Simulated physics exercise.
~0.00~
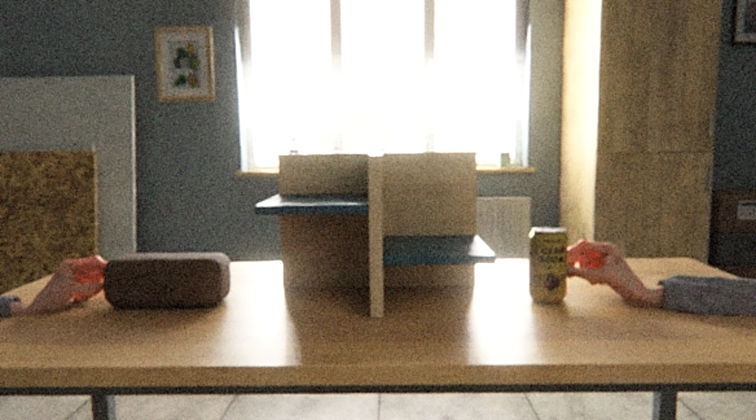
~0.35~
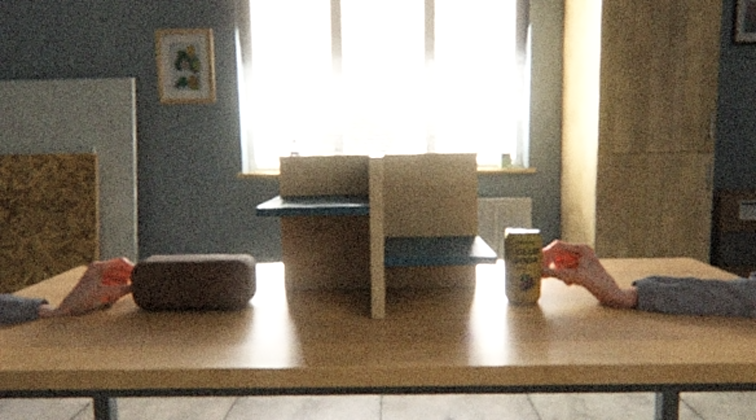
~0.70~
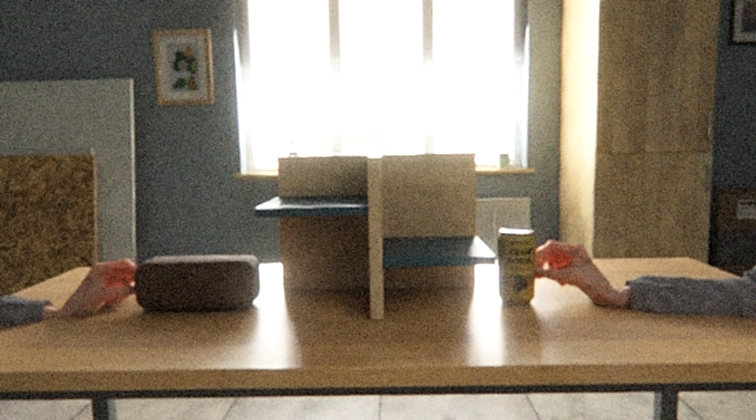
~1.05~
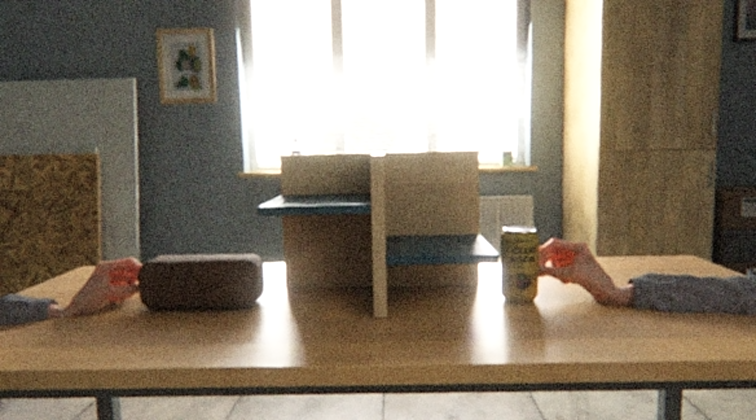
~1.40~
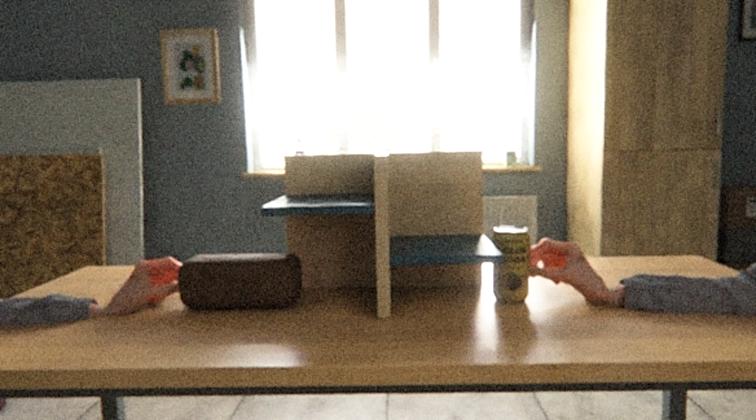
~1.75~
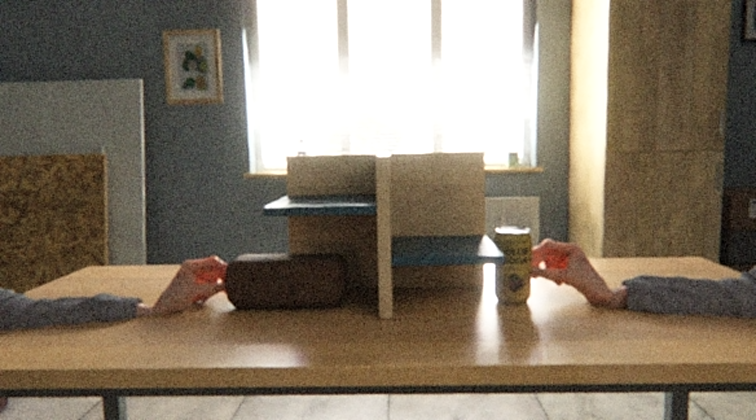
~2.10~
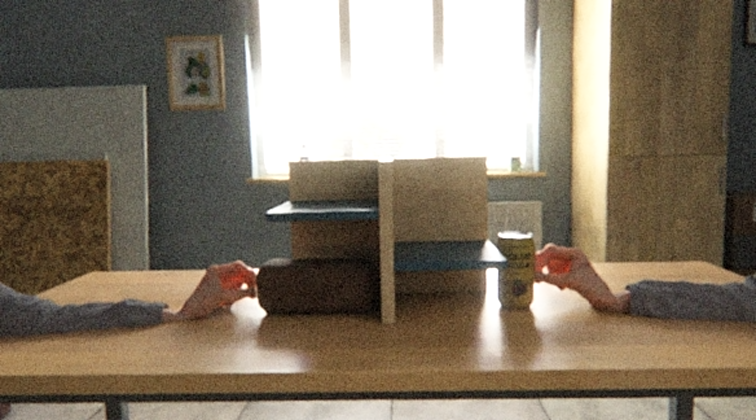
A yellow can and a dark brown loaf-shaped object stand at opposite ends of a wooden table, each with a hand behind it, and a small shelf unit with blue boards sits between them. The hands push both inward, the can moving left and the brown object moving right. The can, standing upright, stops at the edge of the lower blue board on the right, too tall to pass under. The left hand keeps pushing, and the brown object slides beneath the higher board. It ends up against the central divider, while the can stays outside.
